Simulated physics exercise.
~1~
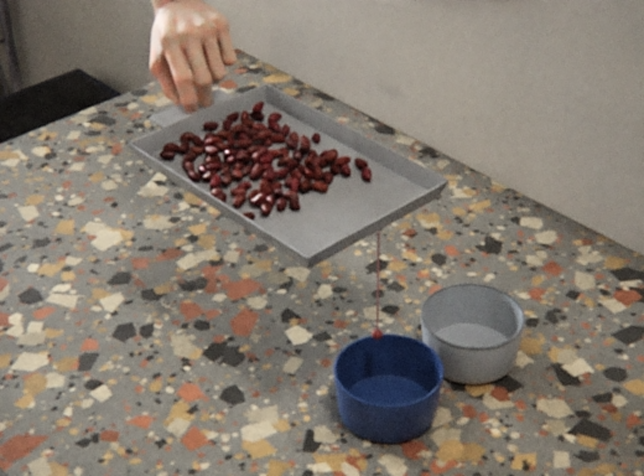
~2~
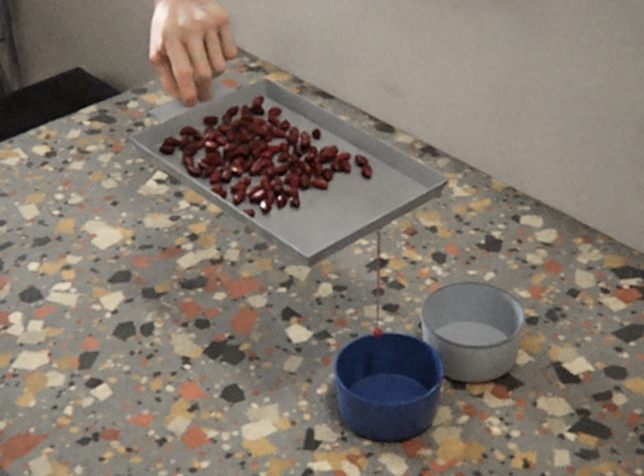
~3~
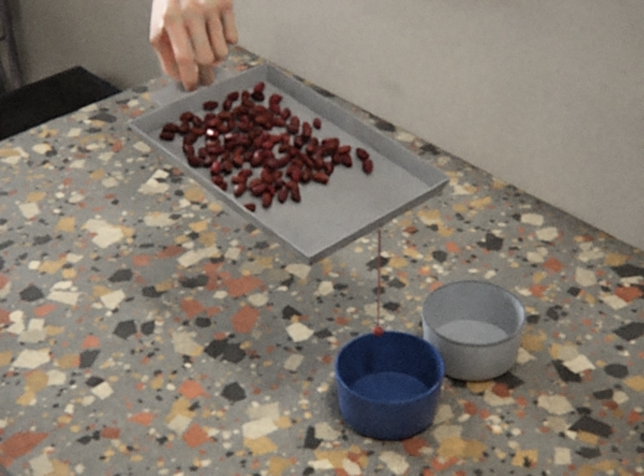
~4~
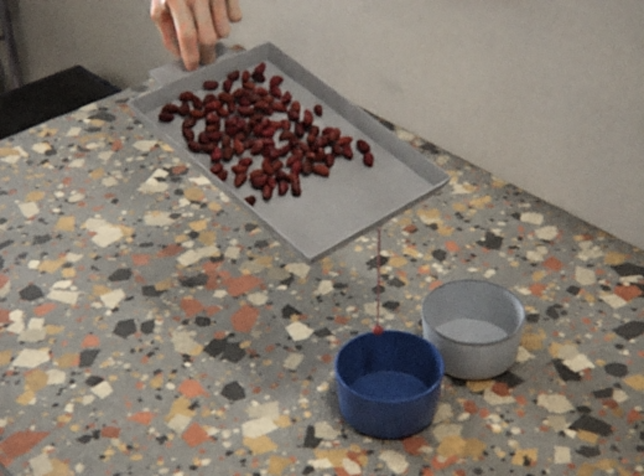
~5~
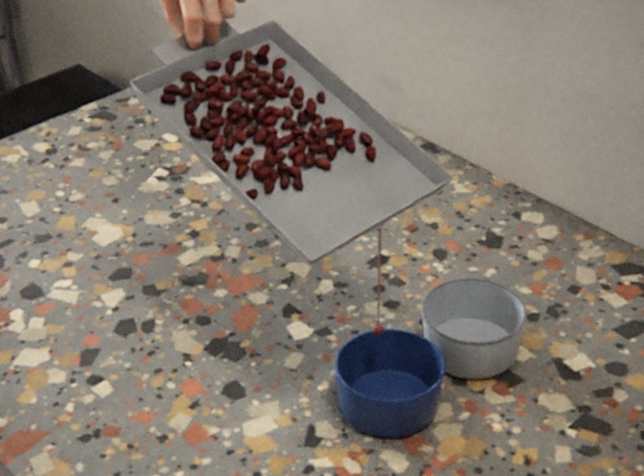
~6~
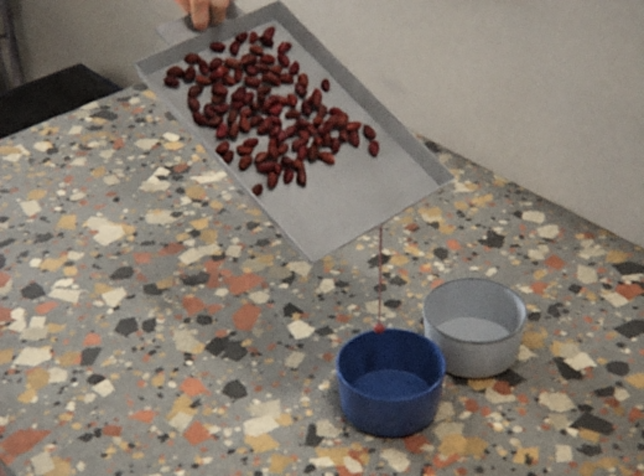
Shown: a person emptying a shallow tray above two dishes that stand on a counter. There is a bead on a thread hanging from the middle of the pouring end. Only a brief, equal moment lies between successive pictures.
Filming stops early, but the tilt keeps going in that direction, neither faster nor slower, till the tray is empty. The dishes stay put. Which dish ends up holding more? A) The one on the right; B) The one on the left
(B) The one on the left.
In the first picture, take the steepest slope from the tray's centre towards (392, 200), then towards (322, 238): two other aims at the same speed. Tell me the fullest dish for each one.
The rightmost dish, then the leftmost dish.
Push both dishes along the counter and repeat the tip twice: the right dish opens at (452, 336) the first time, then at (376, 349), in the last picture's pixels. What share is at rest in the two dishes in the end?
You'd get 80 per cent first and 30 per cent second.
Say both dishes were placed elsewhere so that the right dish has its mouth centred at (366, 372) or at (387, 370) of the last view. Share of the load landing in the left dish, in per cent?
The first position comes out at 0 per cent, the other at 10 per cent.
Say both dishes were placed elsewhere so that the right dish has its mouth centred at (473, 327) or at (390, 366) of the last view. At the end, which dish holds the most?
Try 1: The left-side dish; try 2: The right-side dish.
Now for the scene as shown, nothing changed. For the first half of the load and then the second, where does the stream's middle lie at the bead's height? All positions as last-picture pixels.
I'd say around (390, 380) at first, then around (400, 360).
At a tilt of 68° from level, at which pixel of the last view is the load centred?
Near (367, 229).
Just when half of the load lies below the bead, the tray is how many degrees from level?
Around 90°, give or take.
Just after the last frame, tray tipped steeply; roughly two thirds on the tray; just a few in the left dish; roughly a quarter in the air.
A moment on, tray tipped past a quarter turn; roughly a third in the left dish; about a tenth in the right dish; roughly half outside both; roughly a quarter in the air.
Further on, tray tipped past a quarter turn; roughly a third in the left dish; about a tenth in the right dish; roughly half outside both.
When it is over, tray tipped past a quarter turn; roughly a third in the left dish; about a tenth in the right dish; roughly half outside both.
